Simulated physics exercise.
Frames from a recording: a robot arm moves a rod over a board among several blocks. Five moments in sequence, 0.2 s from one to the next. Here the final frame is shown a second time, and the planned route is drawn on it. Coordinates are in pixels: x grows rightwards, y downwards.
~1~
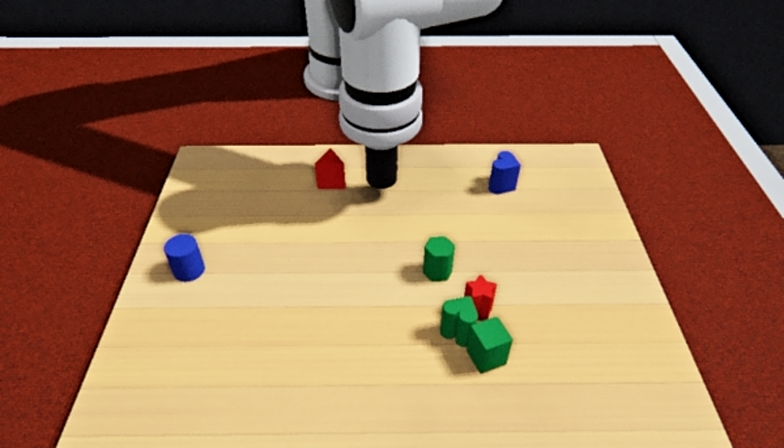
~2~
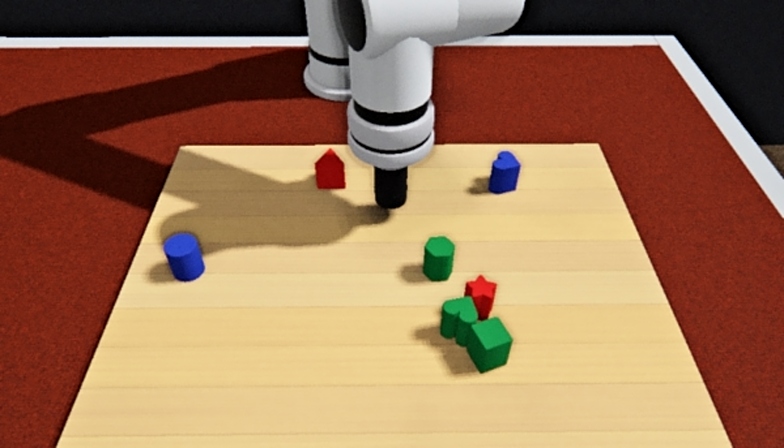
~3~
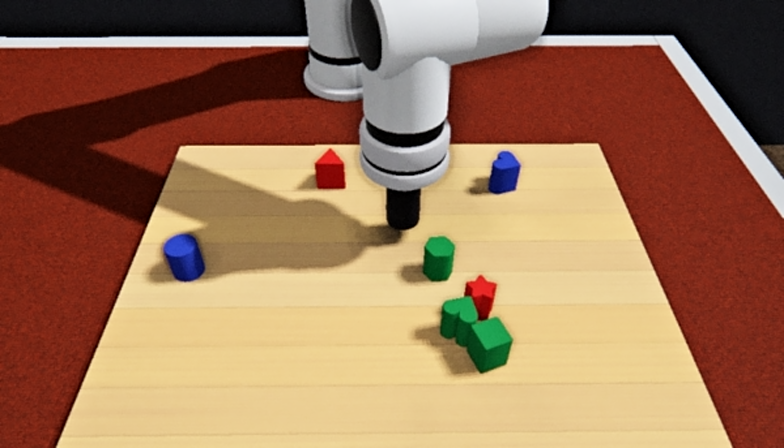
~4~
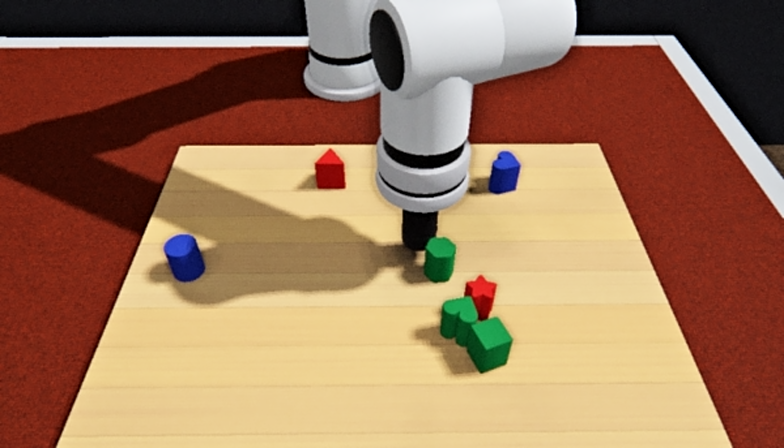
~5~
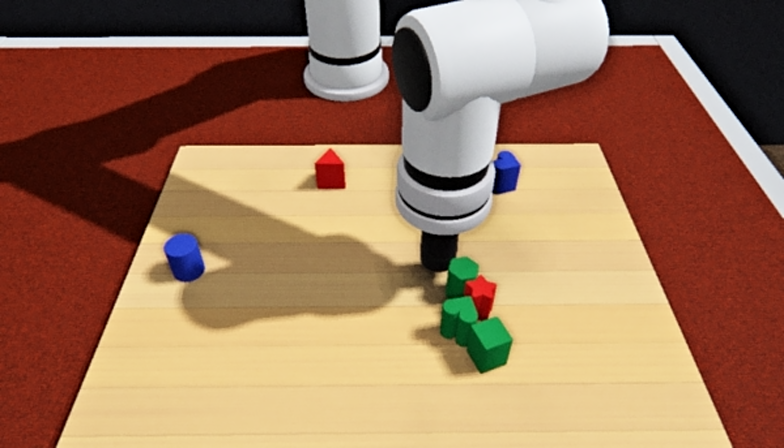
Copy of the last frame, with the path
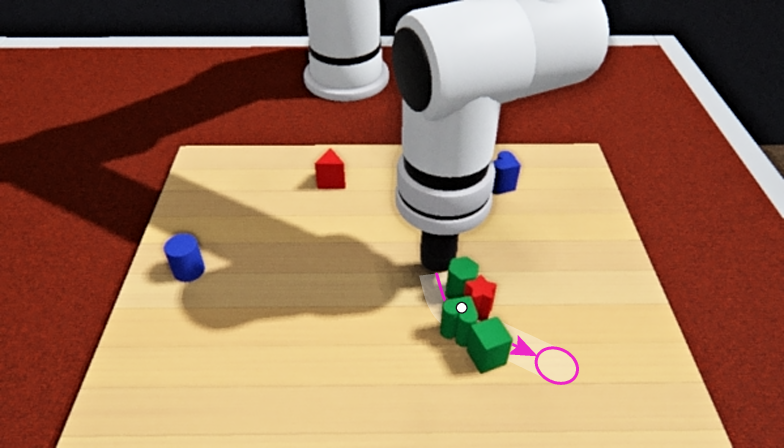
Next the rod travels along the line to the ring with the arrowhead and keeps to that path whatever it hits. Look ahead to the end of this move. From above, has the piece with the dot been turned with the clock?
Yes, that is what happens.
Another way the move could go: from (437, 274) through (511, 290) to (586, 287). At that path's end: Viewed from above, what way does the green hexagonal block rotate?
It turns clockwise.
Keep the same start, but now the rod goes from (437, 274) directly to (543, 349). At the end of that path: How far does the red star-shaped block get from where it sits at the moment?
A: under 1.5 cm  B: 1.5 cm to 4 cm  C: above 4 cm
Letter C.
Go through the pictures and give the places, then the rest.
Rod tip at (382, 180); block tops, green heart block at (462, 308); green hexagonal block at (440, 245); red star-shaped block at (482, 286); green four-sided block at (492, 332), in the first picture.
Rod at (391, 200); blocks unchanged, in the second picture.
Rod at (403, 220); blocks unchanged, in the third picture.
Rod at (419, 240); blocks unchanged, in the fourth picture.
Rod at (438, 260); green heart block at (462, 308); green hexagonal block at (464, 267); red star-shaped block at (482, 286); green four-sided block at (492, 332), in the fifth picture.
Path on the board, from (437, 274) by way of (454, 313) and (502, 340) to (557, 365); the dot is on the green heart block.
On the path given first. One third of the way, rod at (456, 300); green heart block at (468, 318), turned 45° clockwise; green hexagonal block at (492, 298), turned 55° anticlockwise; red star-shaped block at (520, 308), turned 35° anticlockwise; green four-sided block at (494, 336), turned 25° anticlockwise.
Two thirds of the way, rod at (506, 327); green heart block at (468, 327), turned 40° clockwise; green hexagonal block at (547, 323), turned 70° anticlockwise; red star-shaped block at (578, 328), turned 45° anticlockwise; green four-sided block at (497, 343), turned 35° anticlockwise.
At the end, rod at (562, 352); green heart block at (468, 327), turned 40° clockwise; green hexagonal block at (606, 344), turned 90° anticlockwise; red star-shaped block at (636, 342), turned 65° anticlockwise; green four-sided block at (497, 343), turned 35° anticlockwise.
